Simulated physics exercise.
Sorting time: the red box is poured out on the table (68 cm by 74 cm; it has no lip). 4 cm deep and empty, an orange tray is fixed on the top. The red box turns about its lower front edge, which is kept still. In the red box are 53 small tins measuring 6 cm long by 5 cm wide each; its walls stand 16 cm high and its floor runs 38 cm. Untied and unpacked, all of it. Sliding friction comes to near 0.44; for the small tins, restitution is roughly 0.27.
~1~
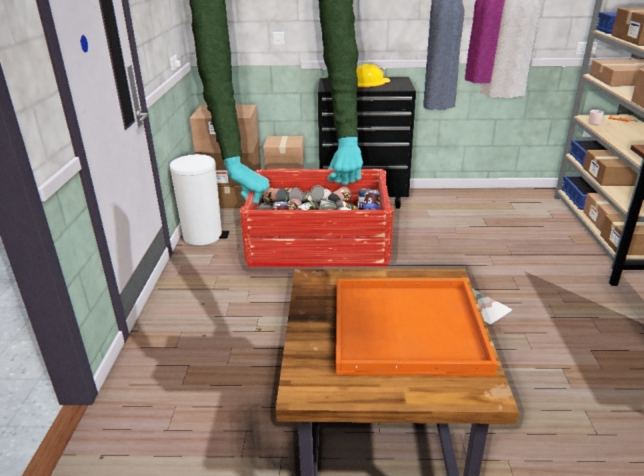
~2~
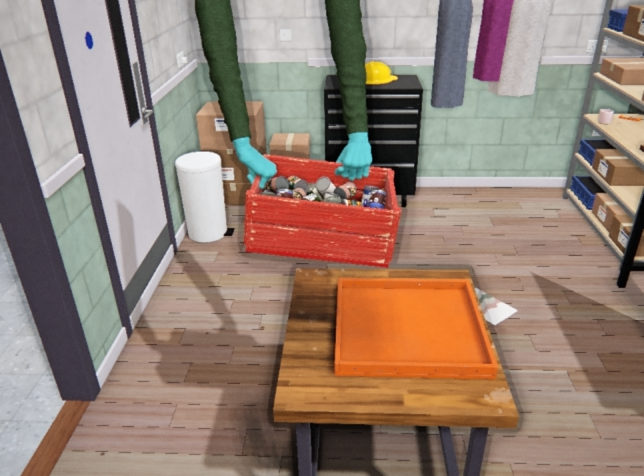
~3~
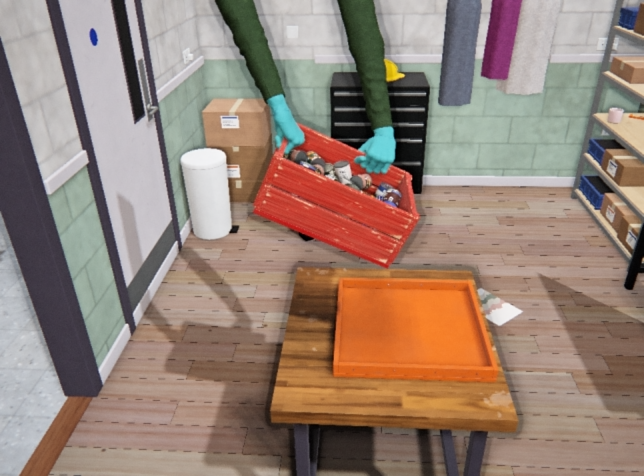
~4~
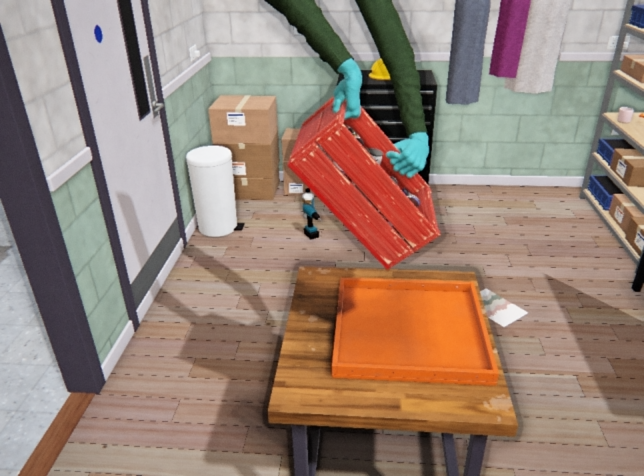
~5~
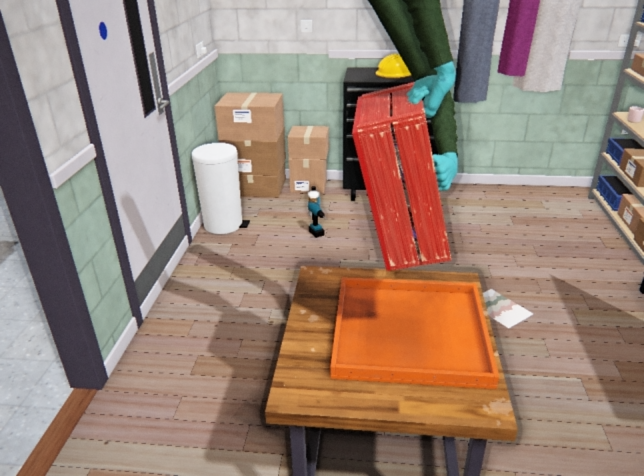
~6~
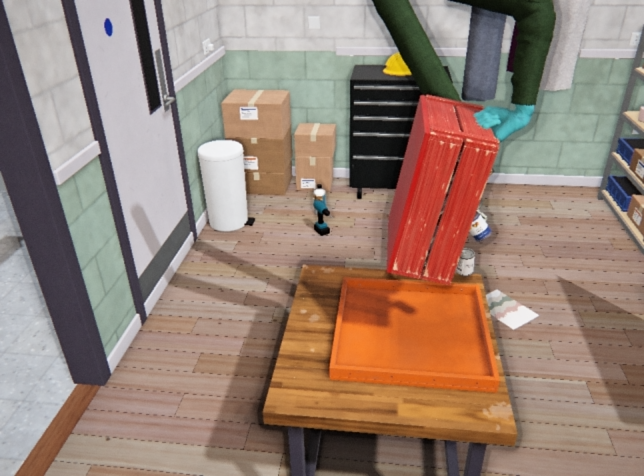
In a storeroom, gloved hands lift and tilt a red box until small tins emerge.
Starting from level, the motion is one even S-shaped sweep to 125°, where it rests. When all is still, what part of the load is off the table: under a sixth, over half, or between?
Above one half.
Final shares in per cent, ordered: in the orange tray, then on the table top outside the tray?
Approx. 35 % / 0 %.
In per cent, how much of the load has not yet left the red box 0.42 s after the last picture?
I'd say close to 10 in a hundred.
Then, 0.42 s after the last picture, tilt 125°; 5 still in the red box, 8 in the orange tray, 9 on the table top outside the tray, 27 over the right end of the table and 4 in the air.
Then, 0.94 s after the last picture, tilt 125°; 17 in the orange tray, 1 on the table top outside the tray and 35 over the right end of the table.
Then, 1.67 s after the last picture, tilt 125°; 18 in the orange tray and 35 over the right end of the table.
Outcome (2.61 s after the last picture), 18 in the orange tray and 35 over the right end of the table. Asked share, 35 of 53, 66 per cent.
